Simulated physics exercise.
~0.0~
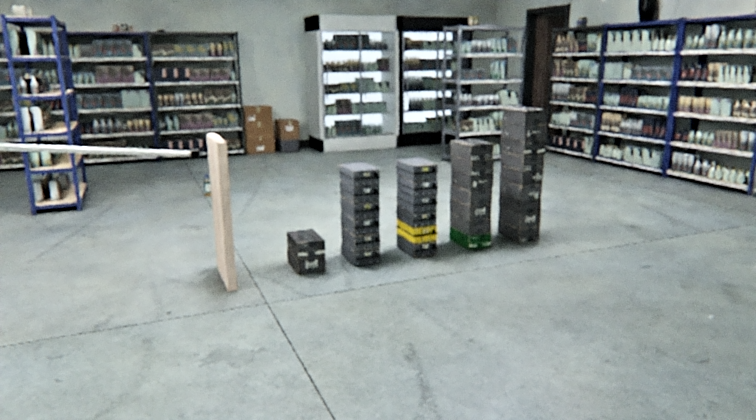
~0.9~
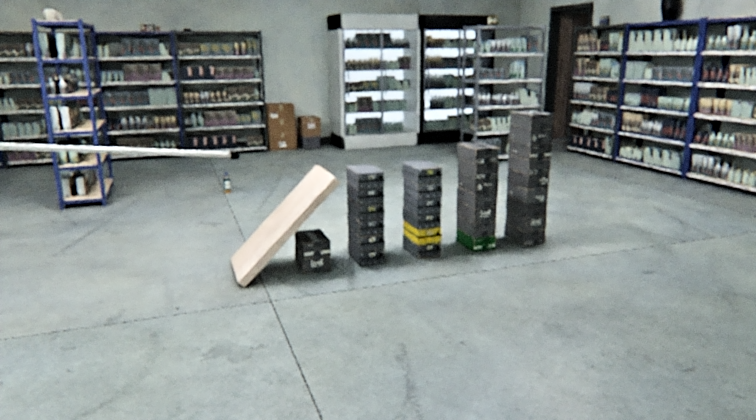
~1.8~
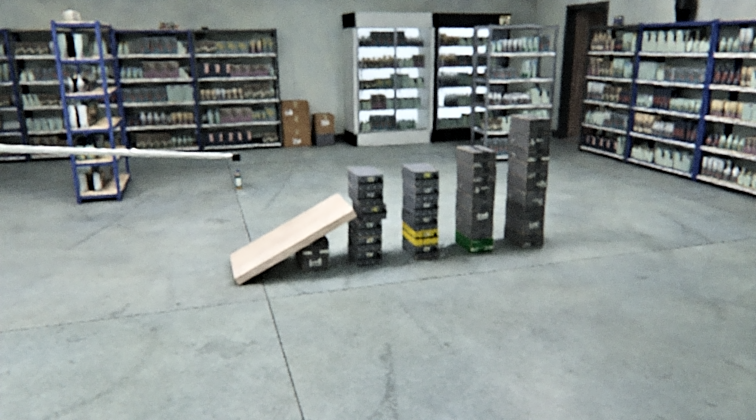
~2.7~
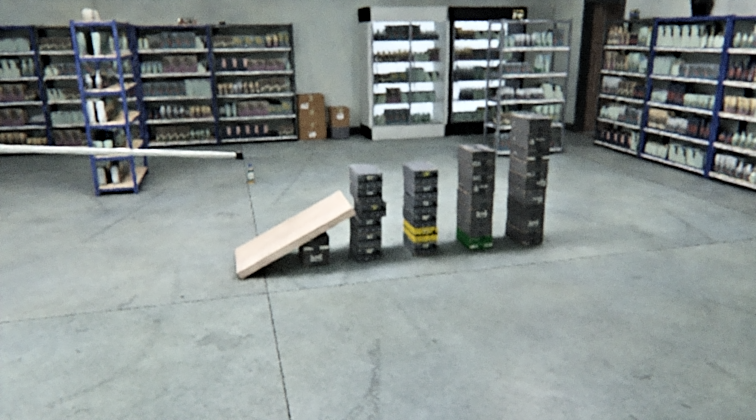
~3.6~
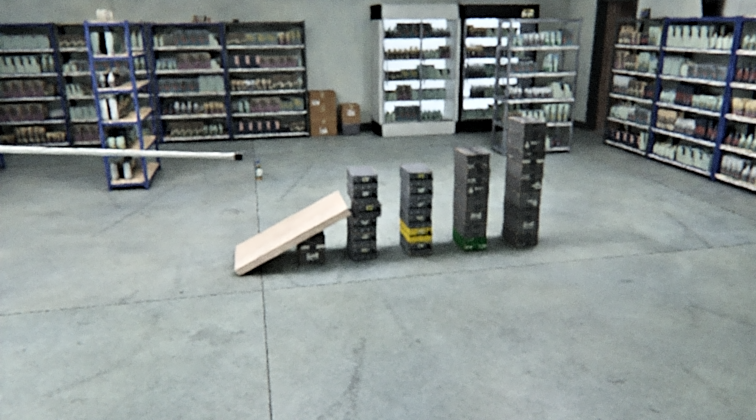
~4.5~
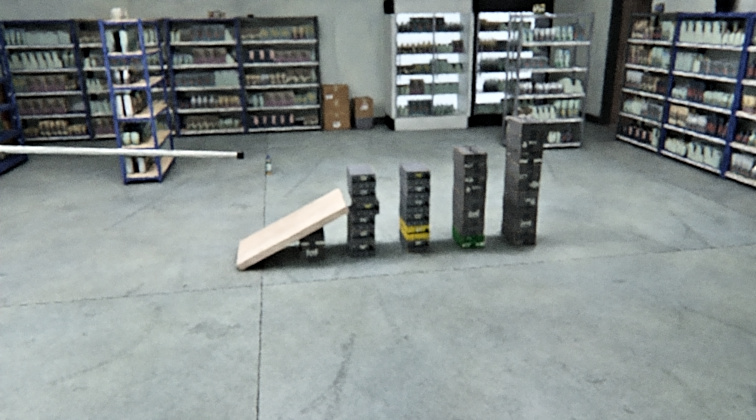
In a storeroom lined with shelves, a pole pushed an upright pale board over to the right toward a row of dark box stacks, and it came to rest slanted over the shortest one against the next, with every stack still standing.
